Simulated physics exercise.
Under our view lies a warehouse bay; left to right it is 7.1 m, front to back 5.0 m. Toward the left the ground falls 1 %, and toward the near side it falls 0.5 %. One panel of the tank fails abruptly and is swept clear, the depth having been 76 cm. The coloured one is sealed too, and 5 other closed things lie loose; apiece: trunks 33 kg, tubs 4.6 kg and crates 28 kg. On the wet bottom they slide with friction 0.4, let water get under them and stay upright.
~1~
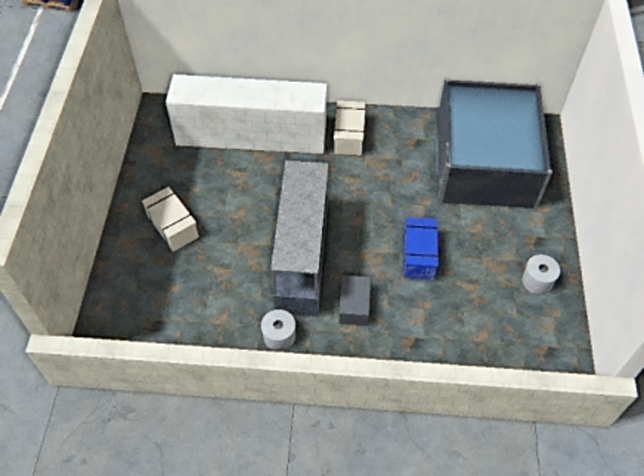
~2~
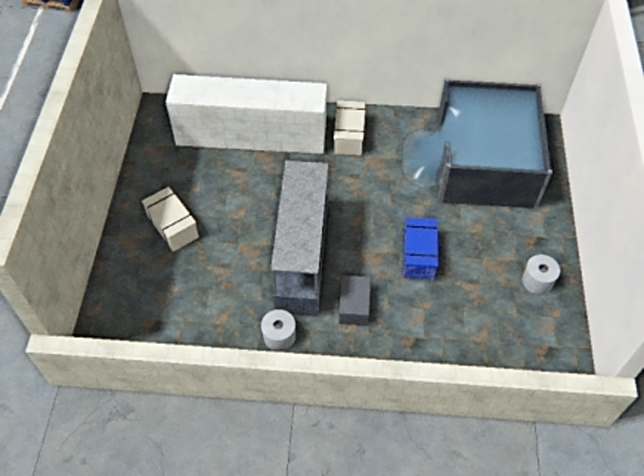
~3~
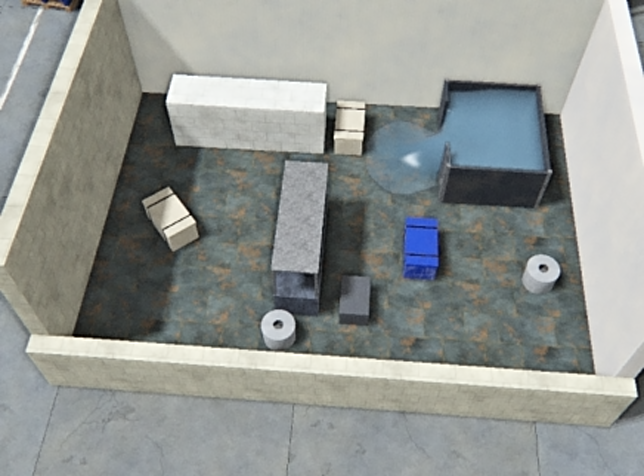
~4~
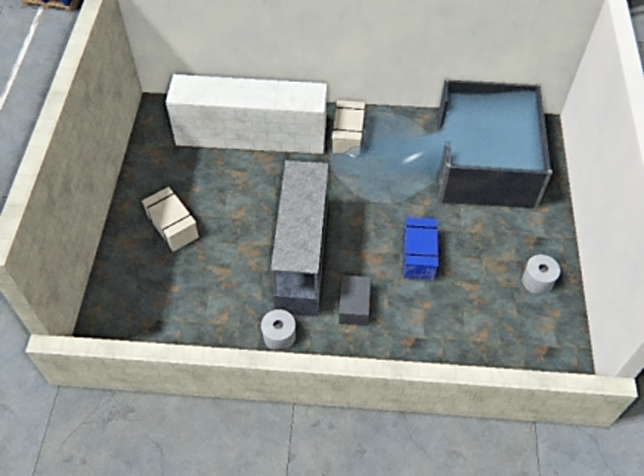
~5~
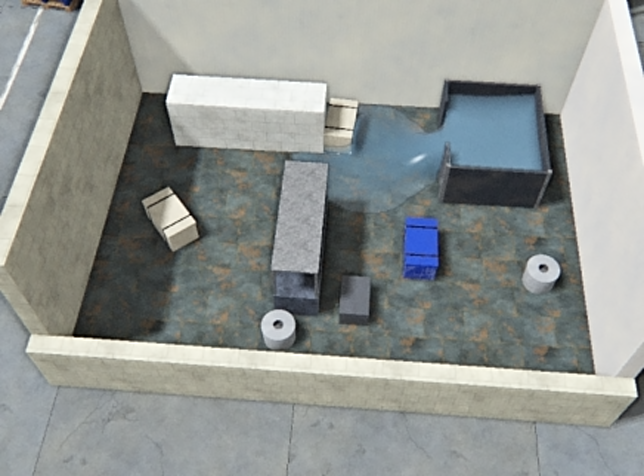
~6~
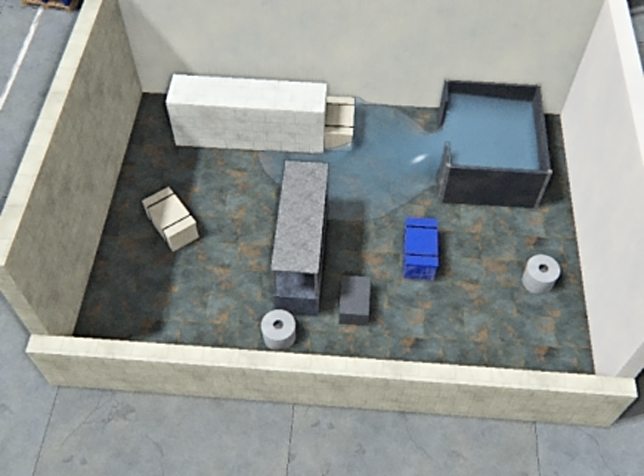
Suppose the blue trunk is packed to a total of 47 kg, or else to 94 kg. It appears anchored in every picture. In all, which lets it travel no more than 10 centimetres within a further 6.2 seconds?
The winner is the lighter variant.
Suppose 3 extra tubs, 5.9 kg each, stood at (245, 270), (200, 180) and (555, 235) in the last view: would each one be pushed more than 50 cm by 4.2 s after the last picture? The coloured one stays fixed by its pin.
Taking them in order, the first is below the mark, the second above the mark and the third below the mark.
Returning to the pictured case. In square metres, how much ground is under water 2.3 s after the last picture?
Somewhere about 22 m2, give or take.
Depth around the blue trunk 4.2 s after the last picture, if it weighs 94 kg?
About 1 cm.
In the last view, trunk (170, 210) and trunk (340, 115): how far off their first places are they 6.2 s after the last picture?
Going in order, that's 250 cm then 140 cm.
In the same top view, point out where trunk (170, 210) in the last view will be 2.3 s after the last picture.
Estimated pixel: Around (98, 321).
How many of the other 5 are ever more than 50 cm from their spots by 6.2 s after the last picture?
My count gives 3.
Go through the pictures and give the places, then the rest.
The first frame shows the blue trunk at (422, 241), on the bottom; water covers 2.4 m2; 0 of 6 have shifted.
The second frame shows the blue trunk at (422, 241), on the bottom; water covers 3.0 m2; 0 of 6 have shifted.
The third frame shows the blue trunk at (422, 241), on the bottom; water covers 3.9 m2; 0 of 6 have shifted.
The fourth frame shows the blue trunk at (422, 241), on the bottom; 4.7 m2 under water; 0 of 6 have shifted.
The fifth frame shows the blue trunk at (422, 241), on the bottom; 5.8 m2 under water; 1 of 6 have shifted.
The sixth frame shows the blue trunk at (422, 241), on the bottom; water covers 6.9 m2; 1 of 6 have shifted.
Then, 0.6 s after the last picture the blue trunk would be 0 cm from its start with 47 kg and 0 cm from its start with 94 kg; 0 cm of water round it then.
Then, 2.3 s after the last picture the blue trunk would be 0 cm from its start with 47 kg and 0 cm from its start with 94 kg; 1 cm of water round it then.
Then, 4.2 s after the last picture the blue trunk would be 0 cm from its start with 47 kg and 0 cm from its start with 94 kg; 1 cm of water round it then.
Then, 6.2 s after the last picture the blue trunk would be 0 cm from its start with 47 kg and 0 cm from its start with 94 kg; 1 cm of water round it then.
